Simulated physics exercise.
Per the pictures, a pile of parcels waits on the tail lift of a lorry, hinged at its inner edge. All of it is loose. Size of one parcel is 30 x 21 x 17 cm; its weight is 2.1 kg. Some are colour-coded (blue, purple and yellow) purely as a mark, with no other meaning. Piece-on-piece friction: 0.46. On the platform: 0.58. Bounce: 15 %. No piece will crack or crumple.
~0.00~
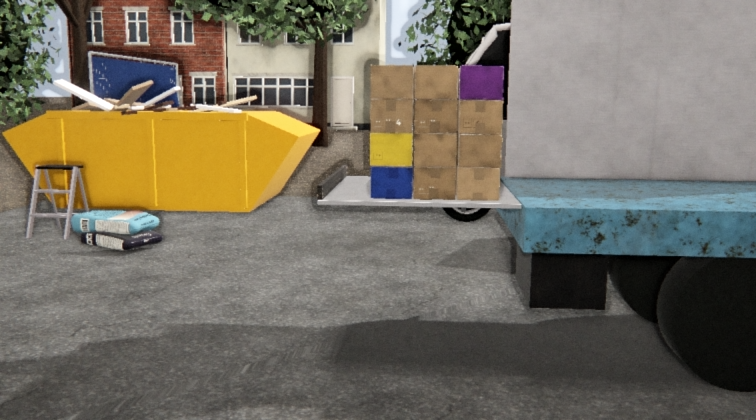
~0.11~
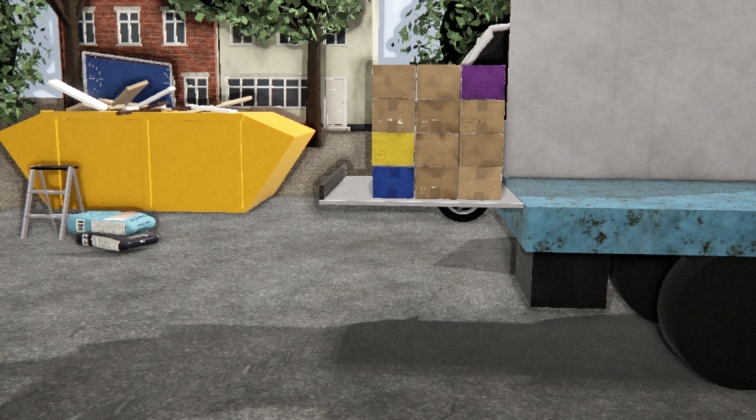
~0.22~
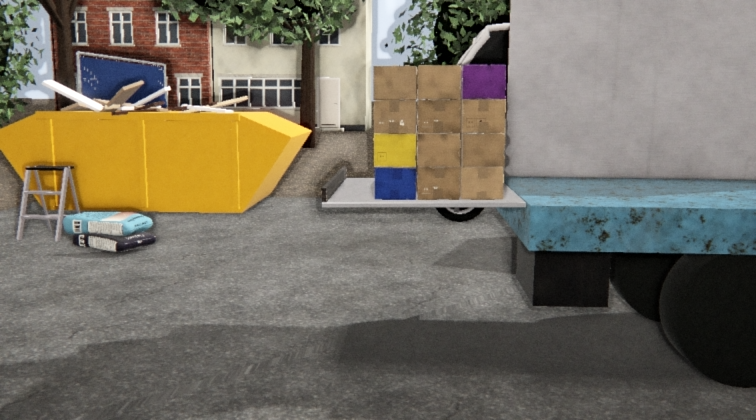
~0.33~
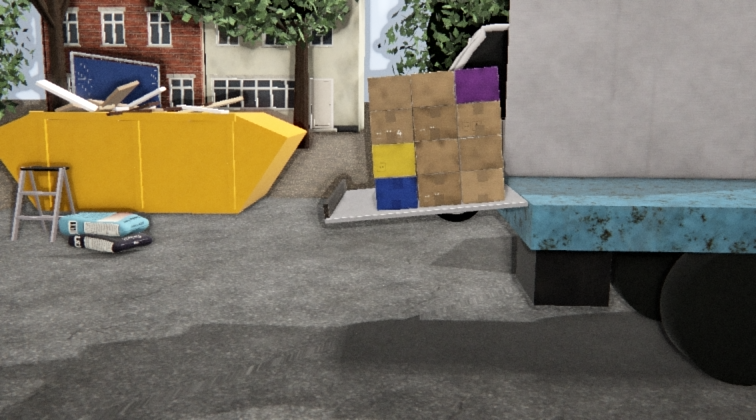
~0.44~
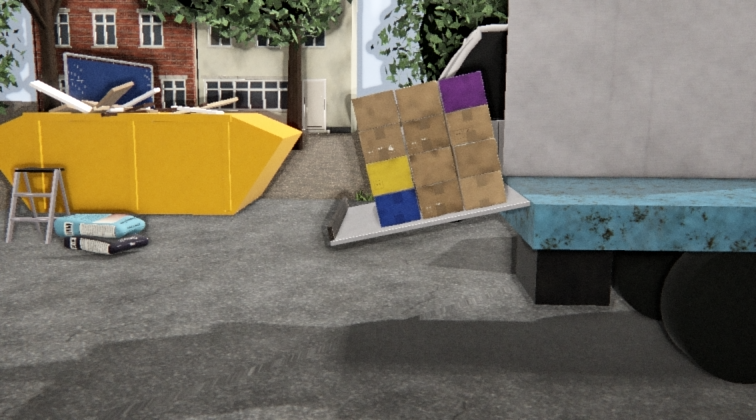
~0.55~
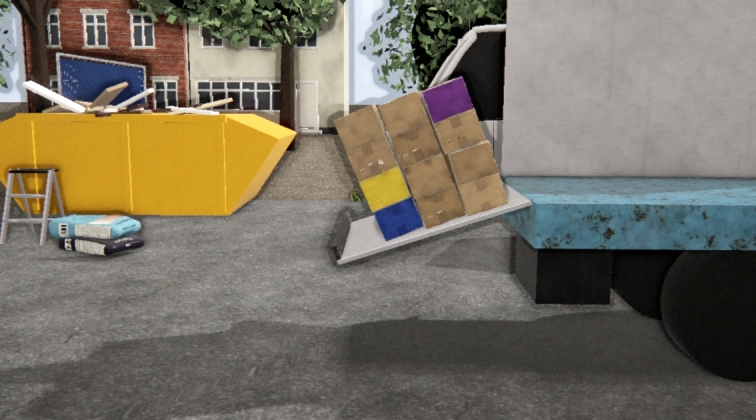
A stack of cardboard boxes, with a few purple, yellow and blue ones, stood level on a lorry's tail lift, then leaned left as the platform's outer edge tilted steadily downward.
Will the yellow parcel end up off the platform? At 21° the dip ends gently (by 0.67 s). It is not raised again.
Gone.
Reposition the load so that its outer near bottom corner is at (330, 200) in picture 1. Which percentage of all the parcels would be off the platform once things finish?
It would come to 50 percent.
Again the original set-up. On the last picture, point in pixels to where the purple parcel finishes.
At about (273, 400).
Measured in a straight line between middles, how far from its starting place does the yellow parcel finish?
Start and end are some 140 cm apart.
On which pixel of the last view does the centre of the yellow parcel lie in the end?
In the final picture it sits close to (214, 356).
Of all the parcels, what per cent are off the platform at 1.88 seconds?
55 per cent.
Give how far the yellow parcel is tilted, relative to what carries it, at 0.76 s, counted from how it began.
Measured against how it began, the tilt is near 30 degrees.
By 0.76 s, slope 21°; none of the 42 parcels off the platform, 37 disturbed; yellow parcel tilted 29°; blue parcel tilted 29°.
By 1.08 s, slope 21°; 15 of the 42 parcels off the platform; yellow parcel upside down; blue parcel on its side.
By 1.88 s, slope 21°; 24 of the 42 parcels off the platform; yellow parcel on its side; blue parcel upside down.
When it is over (2.7 s), slope 21°; 24 of the 42 parcels off the platform; yellow parcel on its side; blue parcel on its side; purple parcel on its side. In pixels of the last frame, middles, yellow parcel near (214, 357), blue parcel near (325, 377).
